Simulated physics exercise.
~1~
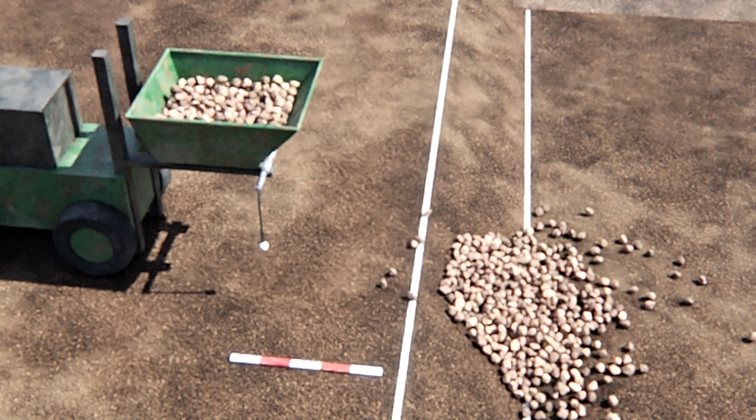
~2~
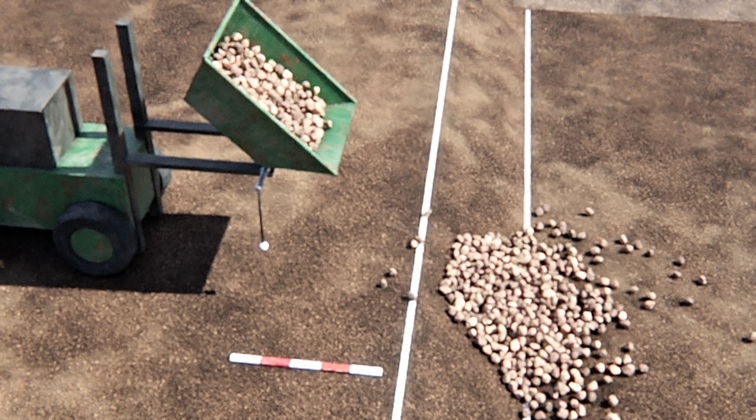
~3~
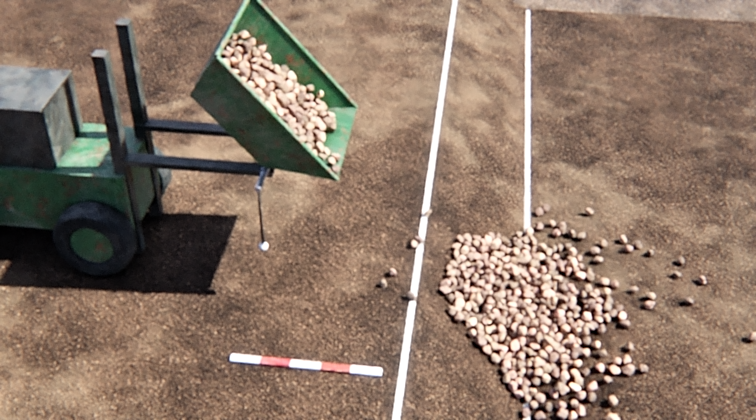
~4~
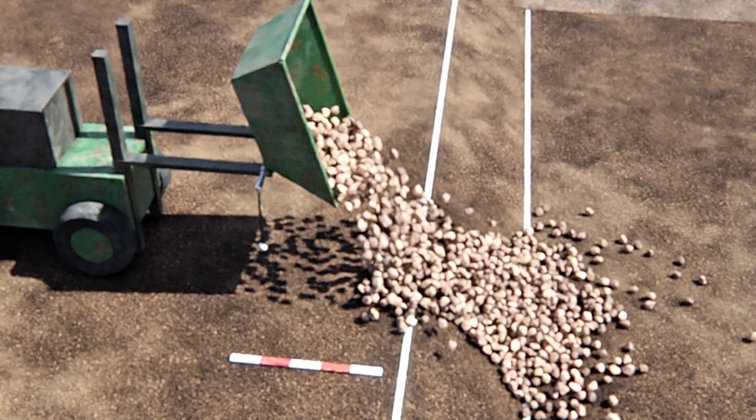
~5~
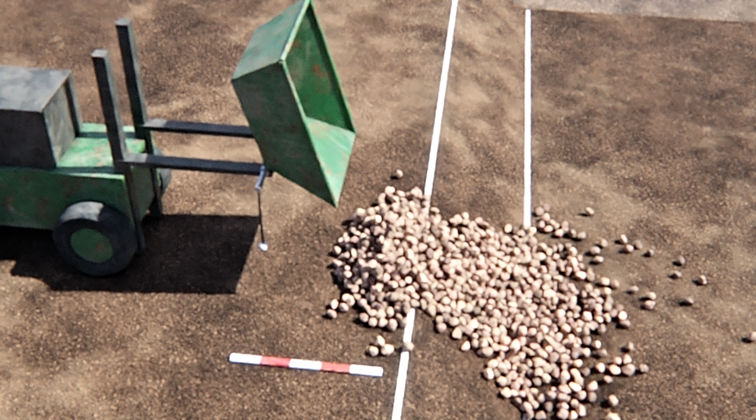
A green fork truck tips its skip steeply and empties brown stones beside the untouched pile.
